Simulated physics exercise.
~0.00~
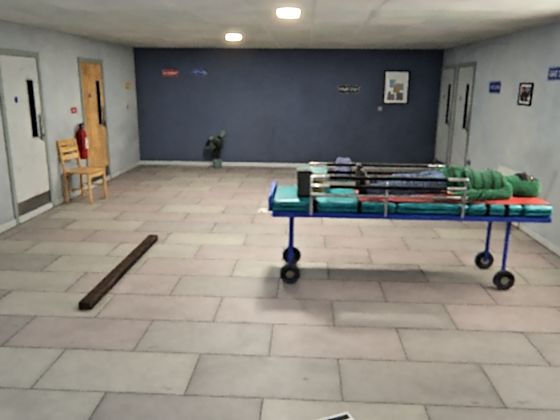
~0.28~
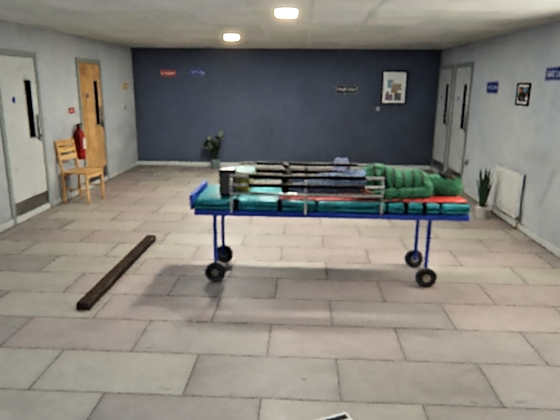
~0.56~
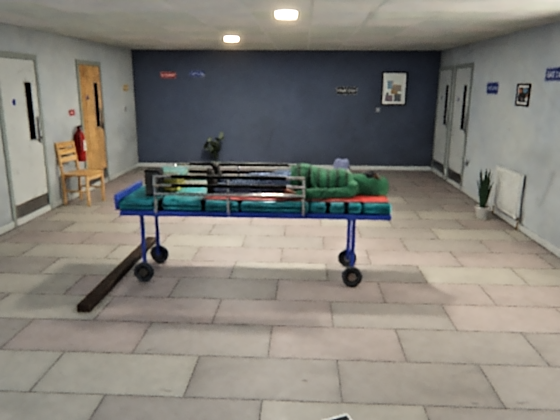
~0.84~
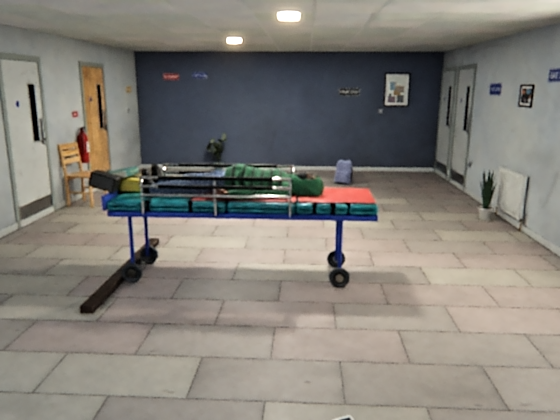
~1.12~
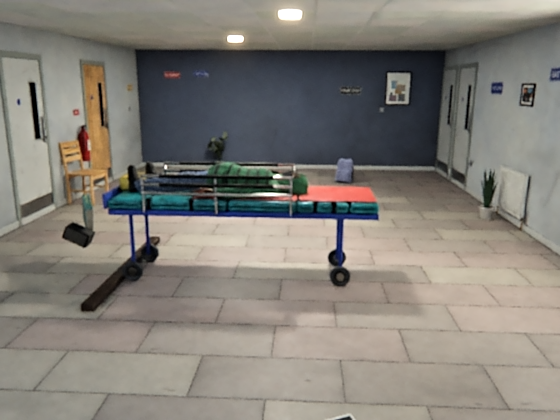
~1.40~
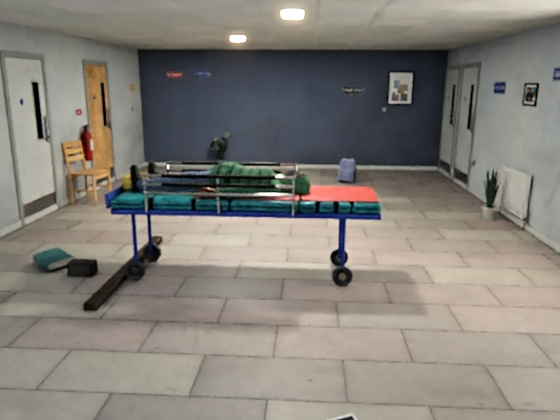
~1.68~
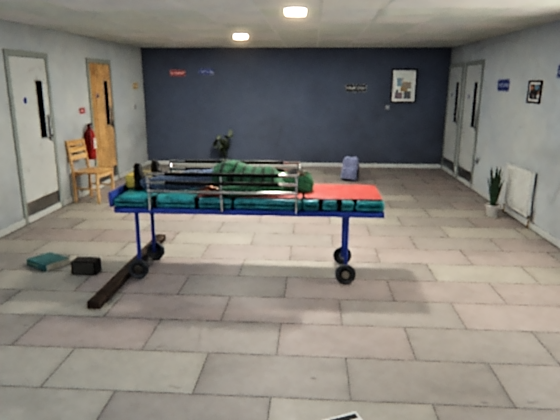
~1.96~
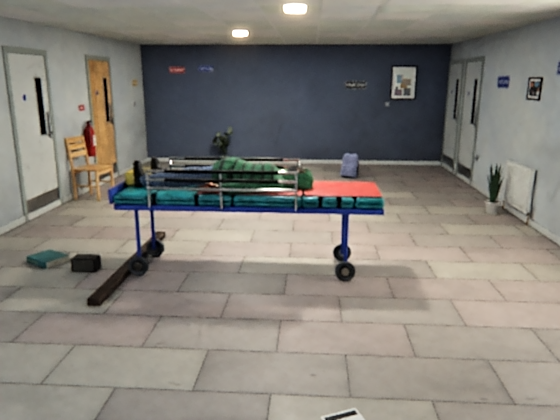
Wheeled stretcher carrying a strapped figure rolling left and stopping at a dark floor bar, teal and black items falling off.
